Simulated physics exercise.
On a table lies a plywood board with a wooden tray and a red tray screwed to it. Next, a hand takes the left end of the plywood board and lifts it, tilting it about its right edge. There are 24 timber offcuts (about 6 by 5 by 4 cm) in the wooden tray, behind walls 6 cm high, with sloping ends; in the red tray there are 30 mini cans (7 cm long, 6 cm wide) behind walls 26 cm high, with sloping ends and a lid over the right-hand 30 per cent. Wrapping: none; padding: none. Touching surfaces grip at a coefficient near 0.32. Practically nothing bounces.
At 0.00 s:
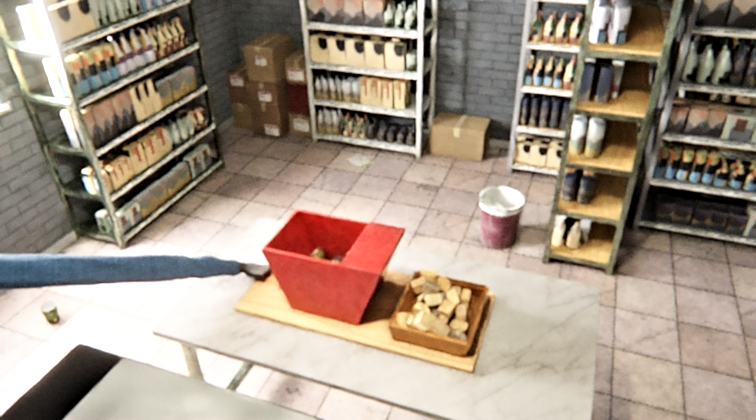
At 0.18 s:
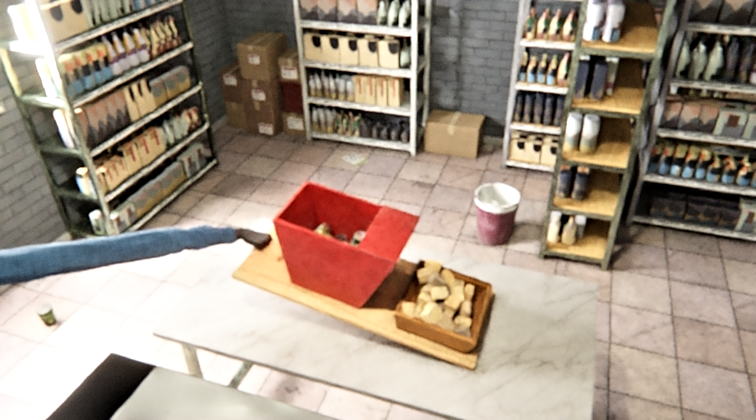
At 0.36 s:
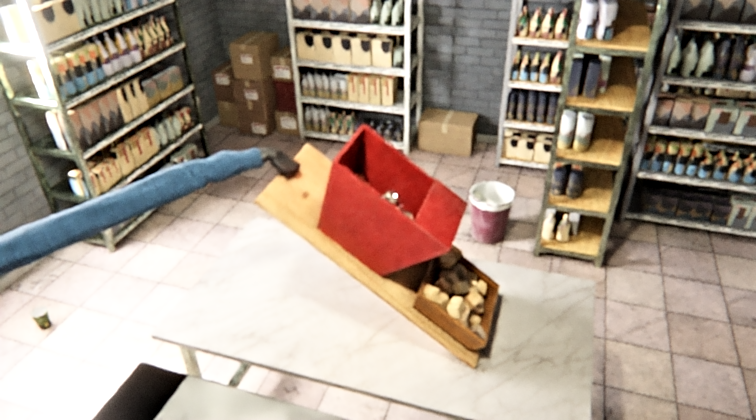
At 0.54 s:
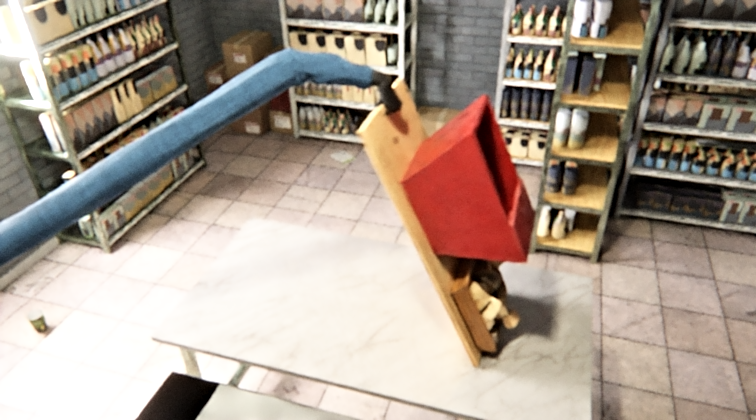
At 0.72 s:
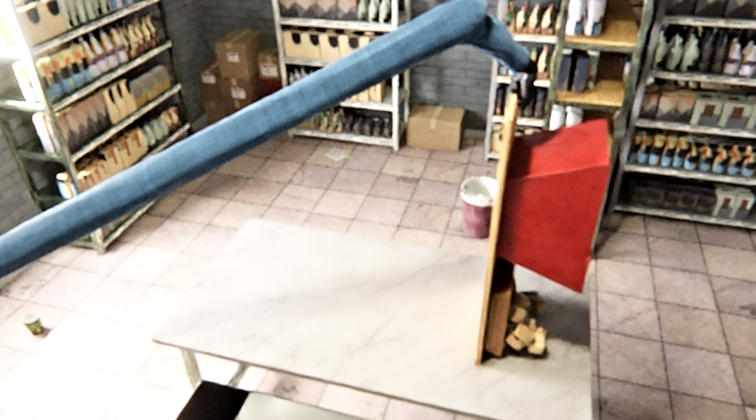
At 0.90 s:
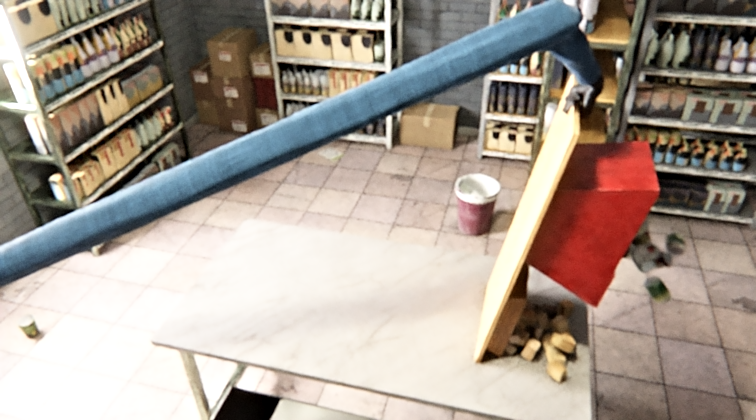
A hand in a blue sleeve lifted the left end of a wooden board on a table, tilting it past upright, and wood chunks tumbled from the wooden tray before small cans dropped from the red one.
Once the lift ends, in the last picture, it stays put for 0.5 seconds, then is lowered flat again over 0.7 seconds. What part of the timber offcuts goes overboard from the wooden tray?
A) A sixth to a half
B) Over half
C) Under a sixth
Over half (B).
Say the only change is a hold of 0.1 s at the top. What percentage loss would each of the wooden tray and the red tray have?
That would cost wooden tray 100 per cent of its load and red tray 40 per cent.
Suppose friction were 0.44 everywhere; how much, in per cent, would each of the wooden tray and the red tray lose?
Then the wooden tray sheds 100 per cent, while the red tray sheds 30 per cent.
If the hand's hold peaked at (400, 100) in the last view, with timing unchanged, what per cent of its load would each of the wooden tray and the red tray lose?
Wooden tray 40%, red tray 0%.
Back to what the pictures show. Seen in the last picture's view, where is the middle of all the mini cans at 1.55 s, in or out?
In the last view, the centre sits near (566, 241).
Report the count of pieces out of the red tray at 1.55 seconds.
Estimate for the red tray by then: Some 12 out.
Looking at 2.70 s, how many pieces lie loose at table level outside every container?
The number is some 20.
After 1.19 s, tilt 101°; 20 of 24 out of the wooden tray and 11 of 30 out of the red tray.
After 1.55 s, tilt 89°; 23 of 24 out of the wooden tray and 11 of 30 out of the red tray.
After 2.05 s, tilt 1°; 24 of 24 out of the wooden tray and 11 of 30 out of the red tray.
Final count (at 2.70 s), 24 of 24 out of the wooden tray and 11 of 30 out of the red tray. Asked share, 24 of 24, 100 per cent.
